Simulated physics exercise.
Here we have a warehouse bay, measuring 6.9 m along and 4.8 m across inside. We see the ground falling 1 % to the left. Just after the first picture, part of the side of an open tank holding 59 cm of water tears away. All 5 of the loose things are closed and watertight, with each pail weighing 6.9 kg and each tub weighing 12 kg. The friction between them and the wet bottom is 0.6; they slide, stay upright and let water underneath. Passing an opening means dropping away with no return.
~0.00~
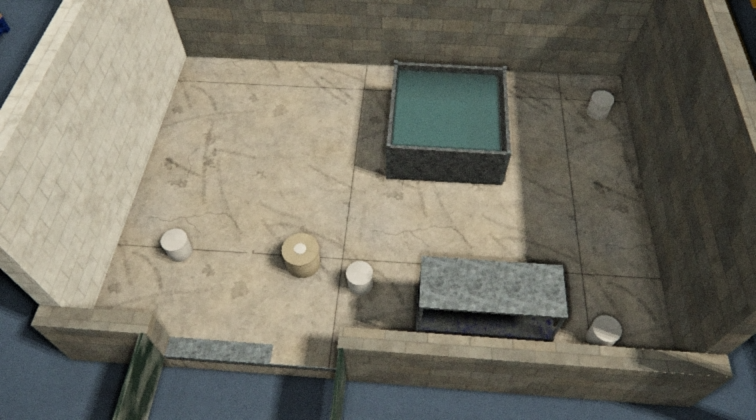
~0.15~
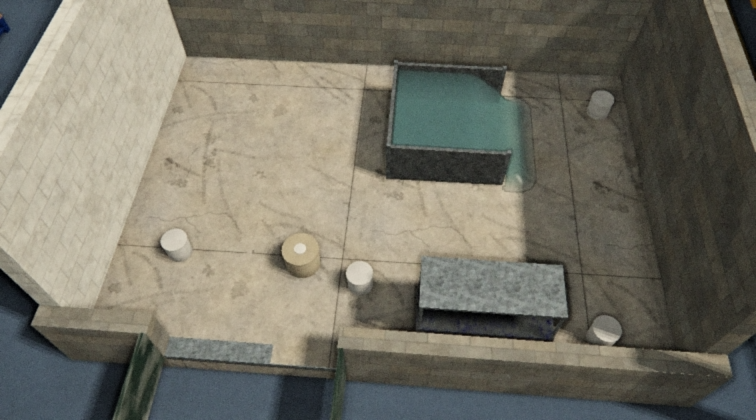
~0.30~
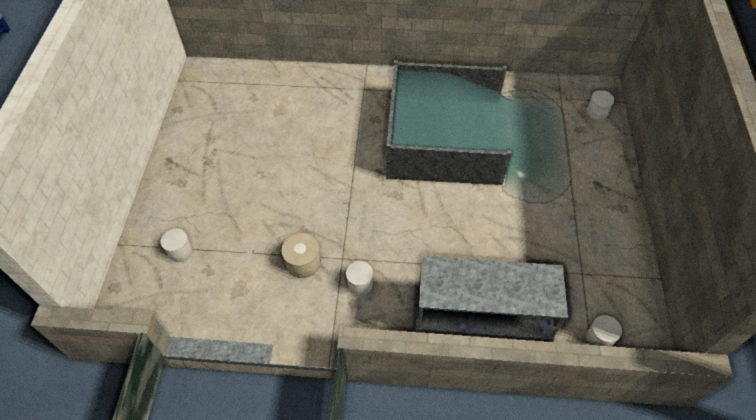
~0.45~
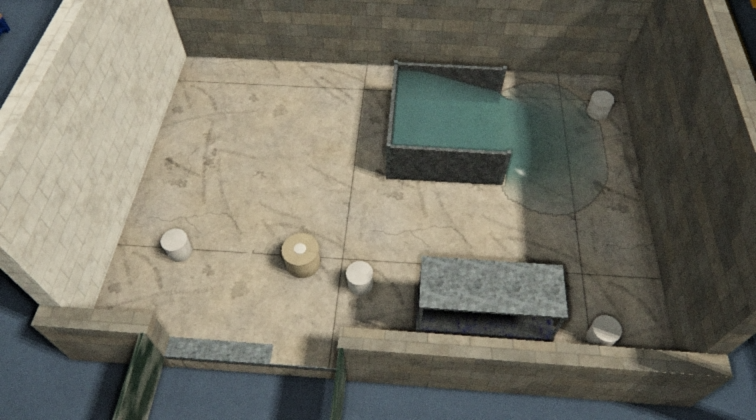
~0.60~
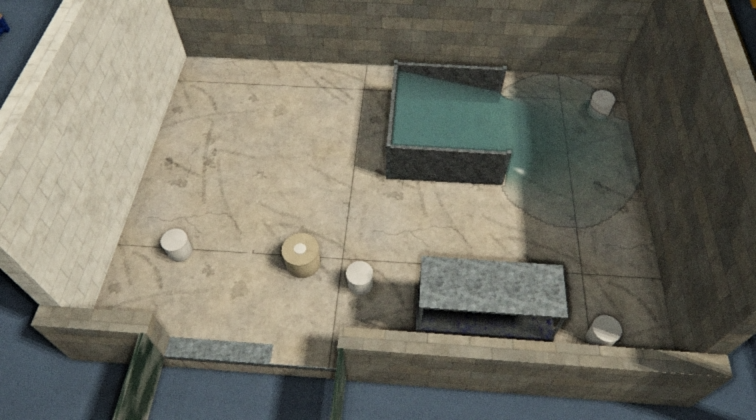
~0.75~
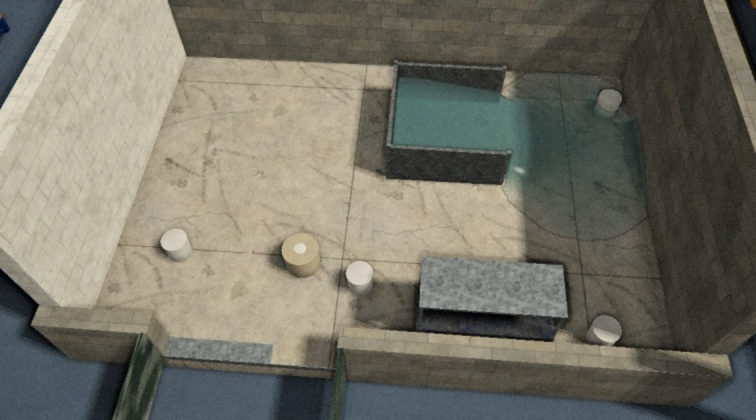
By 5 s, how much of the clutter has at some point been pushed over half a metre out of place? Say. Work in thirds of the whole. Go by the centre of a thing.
It's a middling share, a third to two thirds.
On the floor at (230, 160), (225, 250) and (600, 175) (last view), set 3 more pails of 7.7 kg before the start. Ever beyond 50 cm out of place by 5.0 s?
In turn: Less, under, past it.
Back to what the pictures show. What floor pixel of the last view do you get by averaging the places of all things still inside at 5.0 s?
About (327, 220).
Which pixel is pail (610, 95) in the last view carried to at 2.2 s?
Around (562, 68).
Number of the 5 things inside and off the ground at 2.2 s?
1.
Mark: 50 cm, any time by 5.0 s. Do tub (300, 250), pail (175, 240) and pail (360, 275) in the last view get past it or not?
Going one by one: Within it, within it, within it.
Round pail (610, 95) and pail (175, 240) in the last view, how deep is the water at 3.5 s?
8 and 0 cm.
After 1.1 s 0 of 5 are over 50 cm from their spots; 1 afloat.
After 2.2 s 1 of 5 are over 50 cm from their spots; 1 afloat.
After 3.5 s 2 of 5 are over 50 cm from their spots; 1 afloat.
After 5.0 s 2 of 5 are over 50 cm from their spots, and 2 have been at some point; 1 afloat.
